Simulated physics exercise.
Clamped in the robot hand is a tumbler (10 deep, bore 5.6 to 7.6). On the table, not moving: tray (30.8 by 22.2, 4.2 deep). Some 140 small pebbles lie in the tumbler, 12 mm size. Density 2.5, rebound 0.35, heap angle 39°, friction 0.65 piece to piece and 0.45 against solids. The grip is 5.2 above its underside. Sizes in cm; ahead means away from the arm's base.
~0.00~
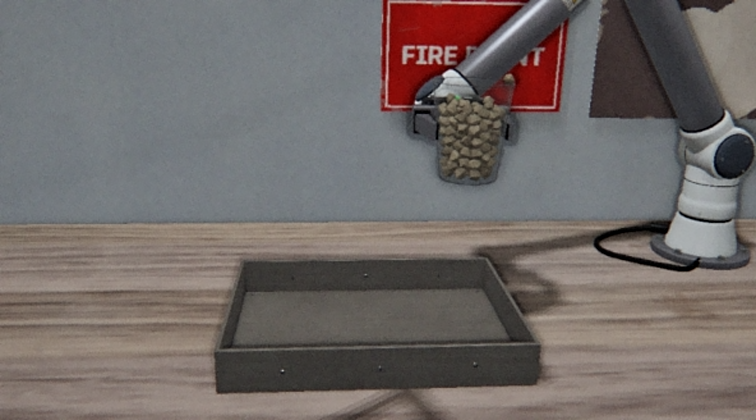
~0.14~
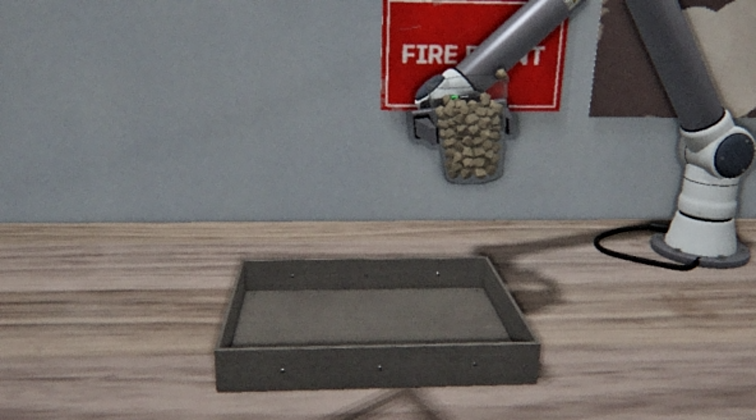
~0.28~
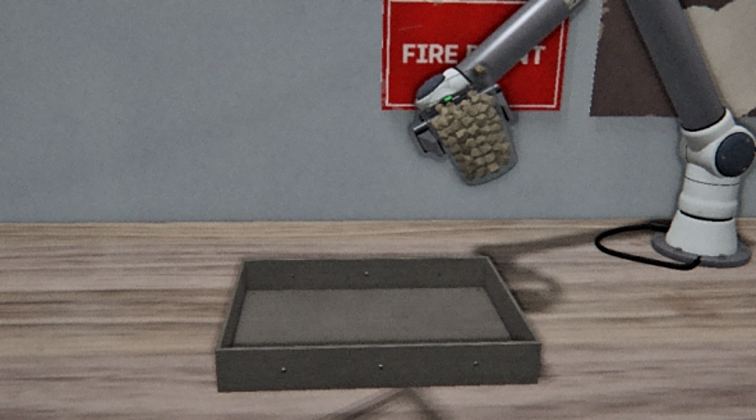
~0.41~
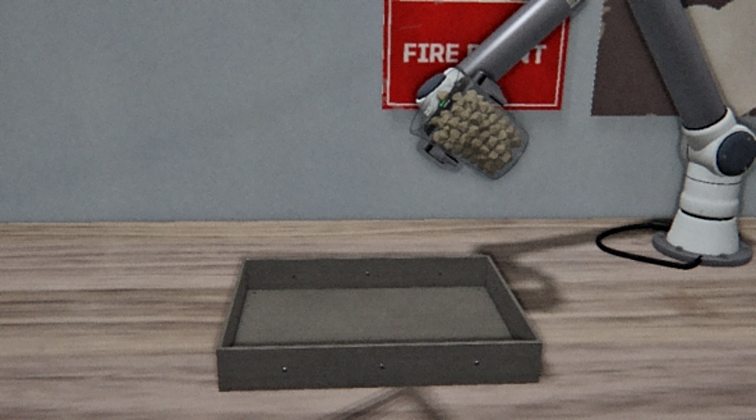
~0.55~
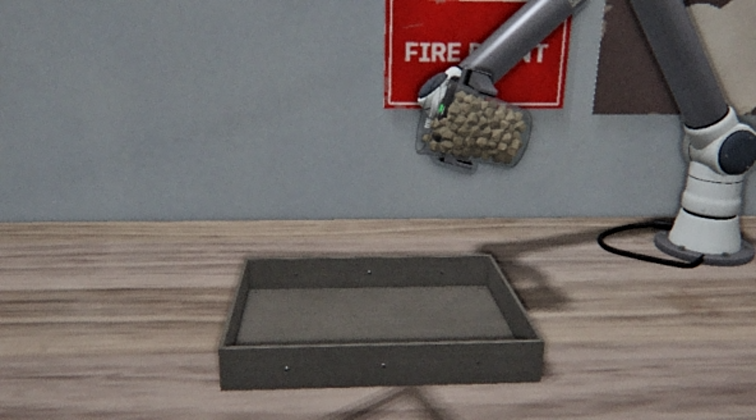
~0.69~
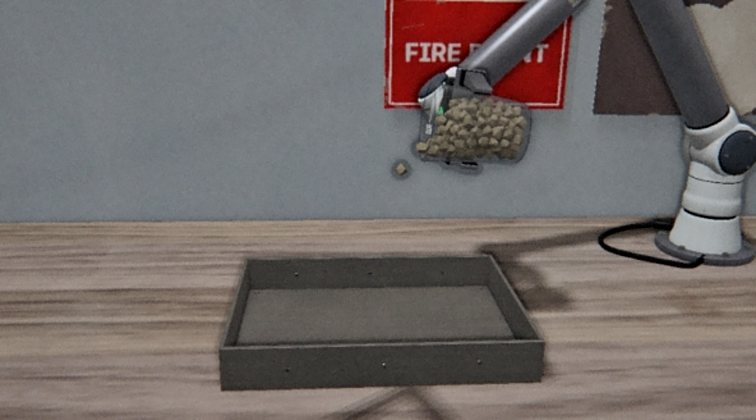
A robot arm held a clear tumbler full of small pebbles above an empty gray tray and steadily tilted it until it lay nearly sideways, and a single pebble dropped out on the left.
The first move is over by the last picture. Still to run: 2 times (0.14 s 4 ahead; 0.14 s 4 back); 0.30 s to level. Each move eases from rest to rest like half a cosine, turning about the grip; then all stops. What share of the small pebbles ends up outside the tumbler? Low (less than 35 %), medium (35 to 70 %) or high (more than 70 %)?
Outside the tumbler the share is medium, 35 to 70 %.
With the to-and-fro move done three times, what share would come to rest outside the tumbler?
In that case some 65 per cent.
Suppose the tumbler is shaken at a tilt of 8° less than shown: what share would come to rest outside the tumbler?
In that case some 30 per cent.
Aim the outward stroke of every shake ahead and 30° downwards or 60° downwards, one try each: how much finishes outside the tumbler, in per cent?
Some 30 and 10 per cent.
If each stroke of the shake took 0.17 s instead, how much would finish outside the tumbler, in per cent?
In that case some 30 per cent.
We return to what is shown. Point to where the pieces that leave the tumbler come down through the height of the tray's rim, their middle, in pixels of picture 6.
Around (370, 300).
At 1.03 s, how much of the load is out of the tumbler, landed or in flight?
Near 30 per cent so far.
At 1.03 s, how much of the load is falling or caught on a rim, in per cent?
Roughly 17 per cent.
After 1.03 s, tilted 83° forward, highest piece 24 above the table; 97 in the tumbler, 18 in the tray, 24 in flight or on a rim.
After 1.38 s, tilted 51° forward, highest piece 25 above the table; 72 in the tray, 66 in the tumbler, 1 in flight or on a rim.
After 1.75 s, level, highest piece 24 above the table; 73 in the tray, 66 in the tumbler.
After 2.80 s, level, highest piece 24 above the table; 73 in the tray, 66 in the tumbler.
At rest, 73 in the tray, 66 in the tumbler. That is 53 % outside the tumbler.
